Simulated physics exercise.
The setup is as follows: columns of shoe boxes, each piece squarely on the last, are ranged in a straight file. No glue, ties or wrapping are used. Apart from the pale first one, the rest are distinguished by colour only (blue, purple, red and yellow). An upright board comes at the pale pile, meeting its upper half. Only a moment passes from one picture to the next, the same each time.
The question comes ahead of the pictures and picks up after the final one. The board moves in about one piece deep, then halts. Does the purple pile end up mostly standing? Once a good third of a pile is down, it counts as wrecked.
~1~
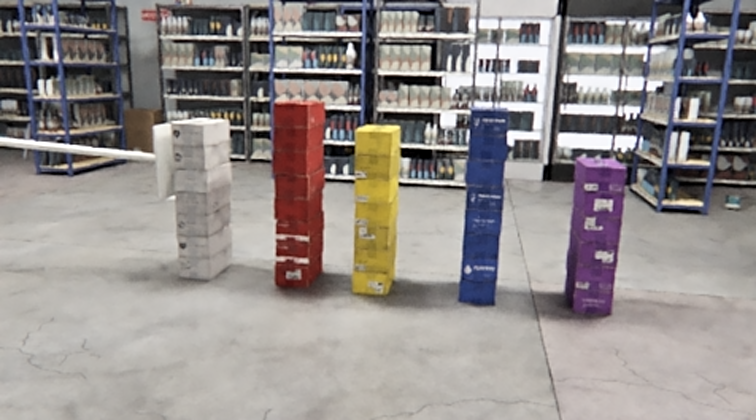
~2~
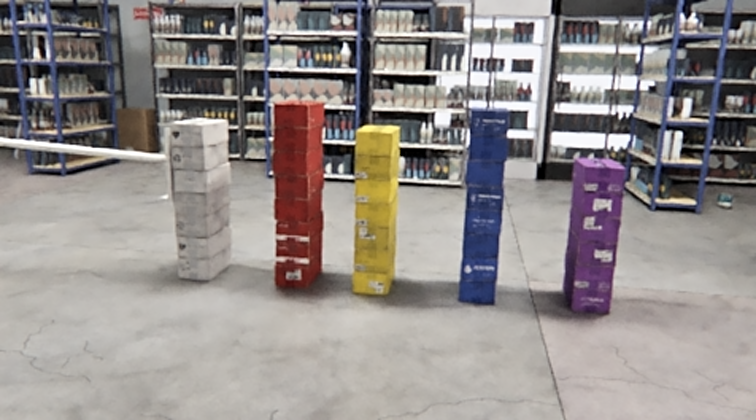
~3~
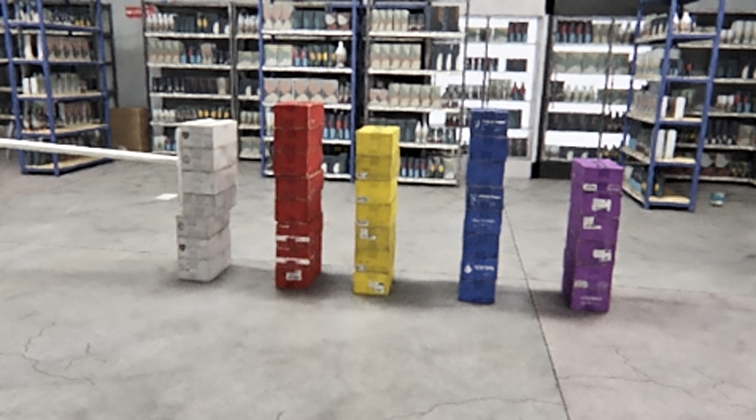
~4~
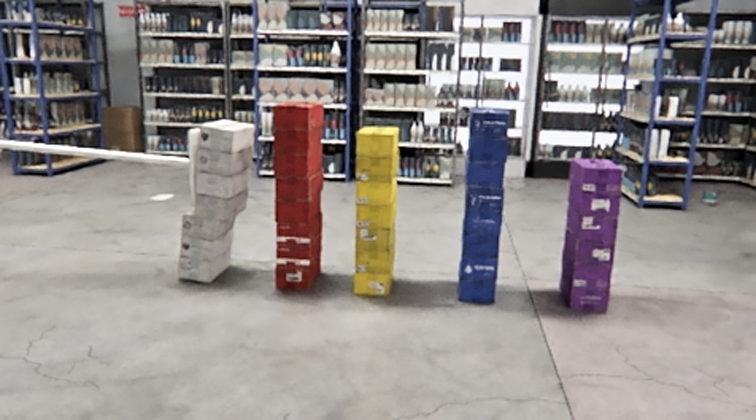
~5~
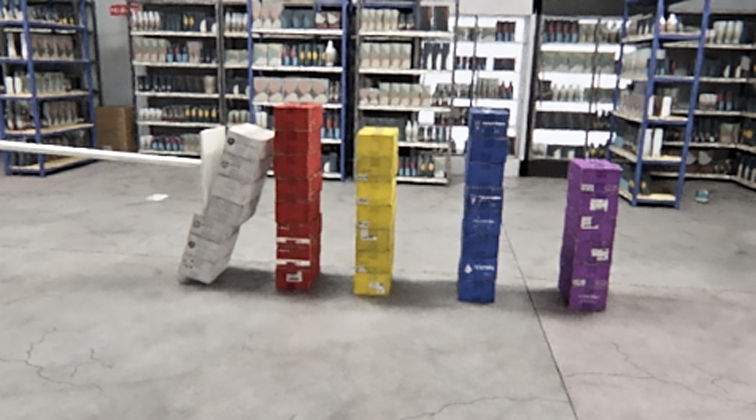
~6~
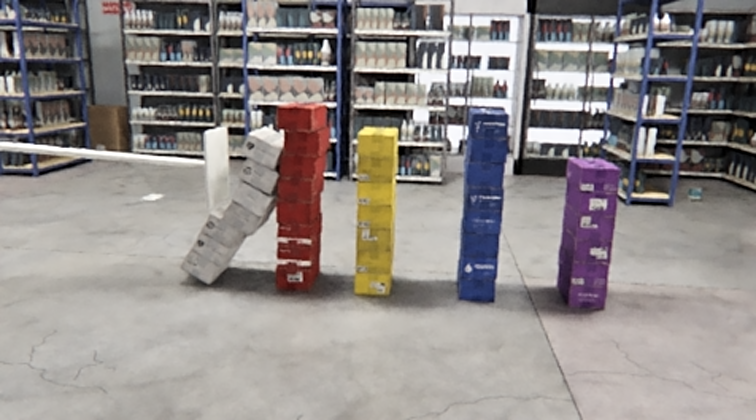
No, it goes down.
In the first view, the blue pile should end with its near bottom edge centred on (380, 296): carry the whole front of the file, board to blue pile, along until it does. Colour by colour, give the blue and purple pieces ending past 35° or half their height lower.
Blue 7, purple 5.
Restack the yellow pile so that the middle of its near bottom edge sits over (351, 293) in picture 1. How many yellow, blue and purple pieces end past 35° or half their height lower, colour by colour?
Yellow 7, blue 8, purple 5.
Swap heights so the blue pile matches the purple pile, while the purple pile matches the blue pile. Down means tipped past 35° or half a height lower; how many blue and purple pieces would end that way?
Blue 5, purple 8.
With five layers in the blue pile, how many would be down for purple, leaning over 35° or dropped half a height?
Tally by colour - purple 6.
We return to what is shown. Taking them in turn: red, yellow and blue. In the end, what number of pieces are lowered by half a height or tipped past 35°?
Red 7, yellow 6, blue 7.
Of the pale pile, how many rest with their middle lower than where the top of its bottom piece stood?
It comes to 3.
Soon after the last picture, 7 of the pale pile down; none of the 6 purple boxes down (4 of 29 in all colours); top purple box unmoved; top red box leaning well over, about its own height lower.
A little later, 7 of the pale pile down; none of the 6 purple boxes down (20 of 29 in all colours); top purple box leaning a little; top red box leaning steeply, some four heights lower.
At rest, 7 of the pale pile down; 5 of the 6 purple boxes down (25 of 29 in all colours); top purple box on its side; top red box leaning steeply, some four heights lower. As the last picture would show them, middles, top purple box near (743, 290), top red box near (476, 221).
